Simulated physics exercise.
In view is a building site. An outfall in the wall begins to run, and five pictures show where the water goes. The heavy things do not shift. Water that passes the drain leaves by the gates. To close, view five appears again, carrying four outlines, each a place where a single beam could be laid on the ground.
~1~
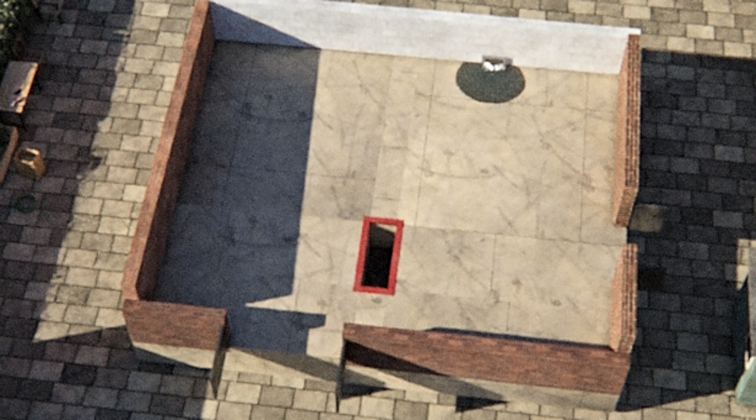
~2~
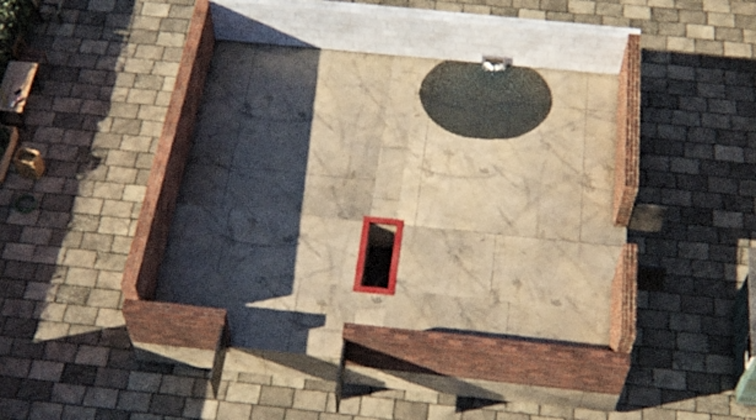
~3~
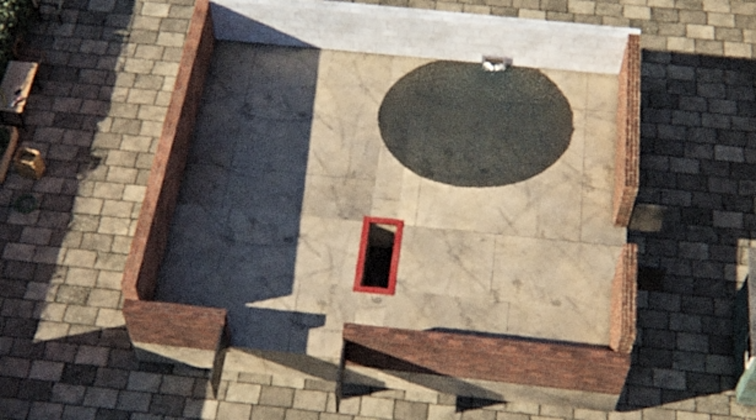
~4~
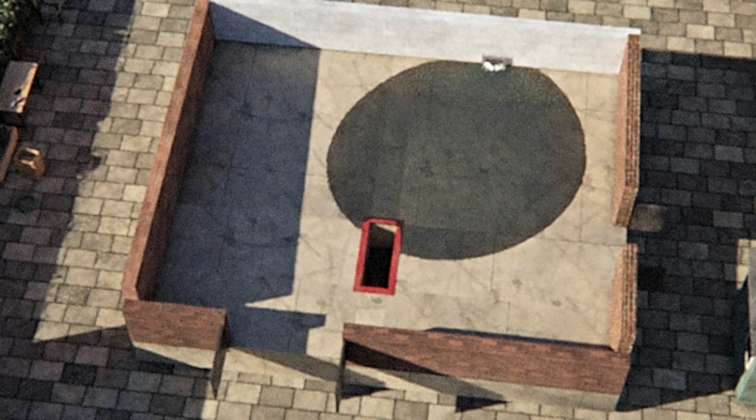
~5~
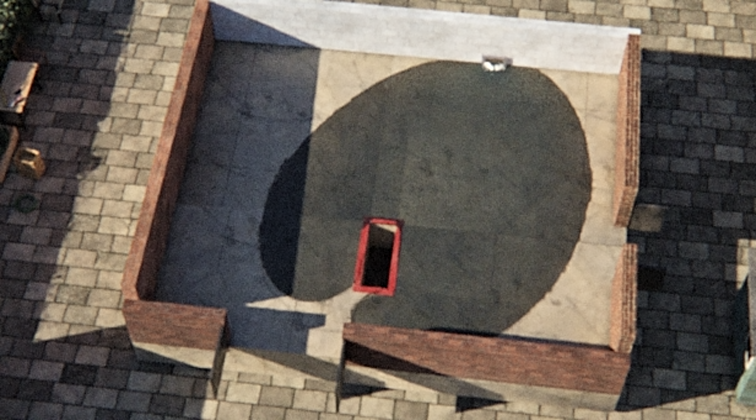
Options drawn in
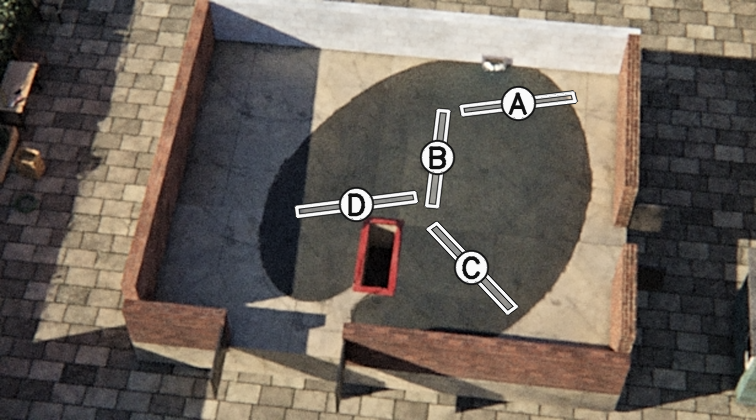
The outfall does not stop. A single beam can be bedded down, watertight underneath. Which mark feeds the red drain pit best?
Go for C.
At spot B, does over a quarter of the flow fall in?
No, it does not.
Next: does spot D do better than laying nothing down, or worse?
It is worse.
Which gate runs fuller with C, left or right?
More leaves on the left.
In white, A from (462, 110) to (573, 97); B from (432, 206) to (443, 110); C from (432, 226) to (511, 309); D from (297, 211) to (415, 197).
For spot A, about 14 % of the stream goes into the red drain pit, about 85 % out by the gates.
For spot B, about 16 % of the stream goes into the red drain pit, about 81 % out by the gates.
For spot C, about 31 % of the stream goes into the red drain pit, about 67 % out by the gates.
For spot D, about 17 % of the stream goes into the red drain pit, about 82 % out by the gates.
